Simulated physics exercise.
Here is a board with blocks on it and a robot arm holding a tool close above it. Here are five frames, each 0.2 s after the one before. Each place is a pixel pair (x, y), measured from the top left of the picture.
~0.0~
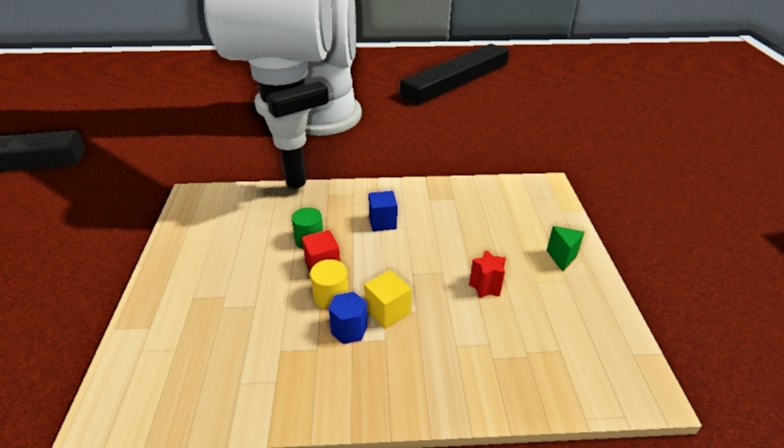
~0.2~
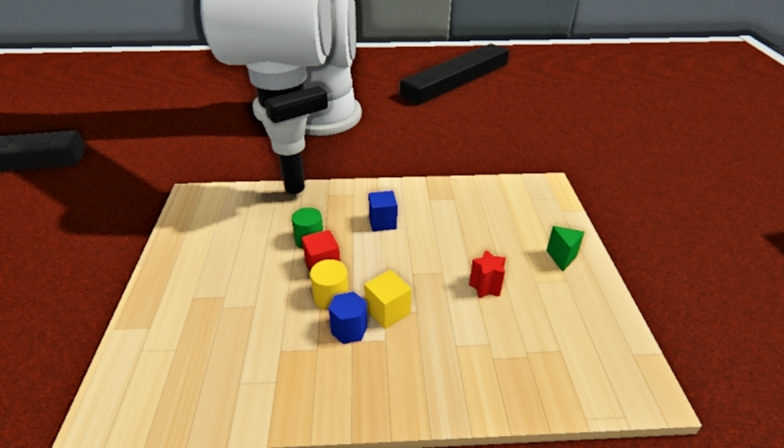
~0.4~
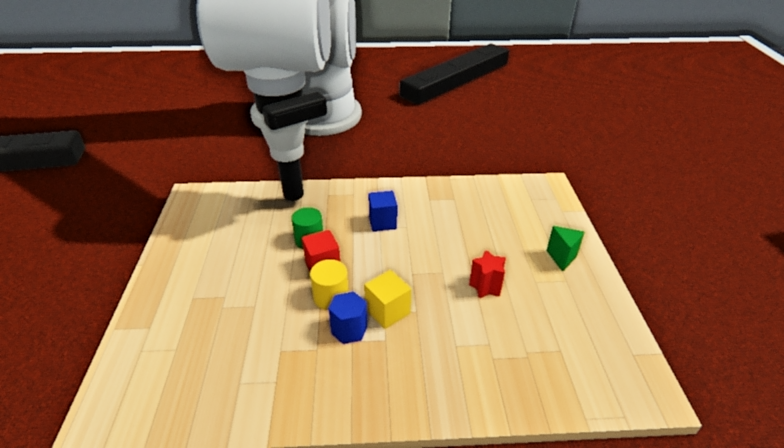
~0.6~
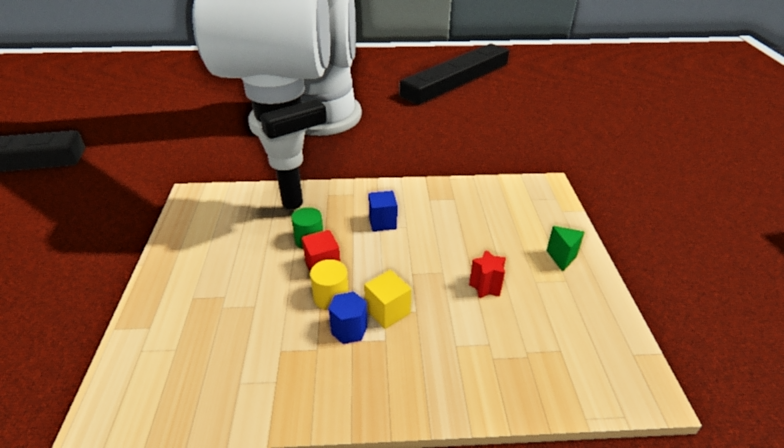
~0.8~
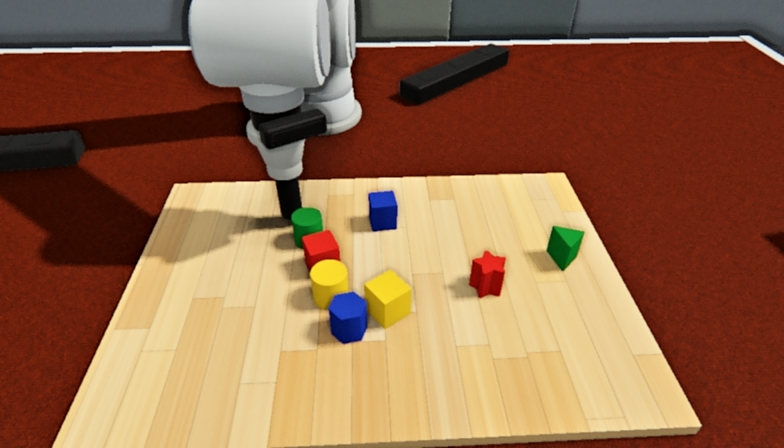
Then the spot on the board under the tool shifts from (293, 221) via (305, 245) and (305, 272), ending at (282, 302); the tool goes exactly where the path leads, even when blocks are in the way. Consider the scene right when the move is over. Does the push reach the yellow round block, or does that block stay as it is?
Once the path ends, it is somewhere new.
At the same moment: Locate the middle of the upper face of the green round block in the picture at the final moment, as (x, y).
At pixel (334, 234).
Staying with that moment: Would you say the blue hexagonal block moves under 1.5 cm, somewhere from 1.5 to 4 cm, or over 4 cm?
Travel: Within 1.5 cm.
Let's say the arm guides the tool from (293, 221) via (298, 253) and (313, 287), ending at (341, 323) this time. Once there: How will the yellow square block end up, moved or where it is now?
That block ends up displaced.
On the path given first. One third of the way, tool at (305, 238); green round block at (324, 231); red square block at (329, 251), turned 20° clockwise; yellow round block at (329, 275).
Two thirds of the way, tool at (304, 265); green round block at (334, 234); red square block at (334, 256), turned 25° clockwise; yellow round block at (331, 280).
At the end, tool at (280, 295); green round block at (334, 234); red square block at (334, 256), turned 25° clockwise; yellow round block at (331, 280); blue hexagonal block unmoved.
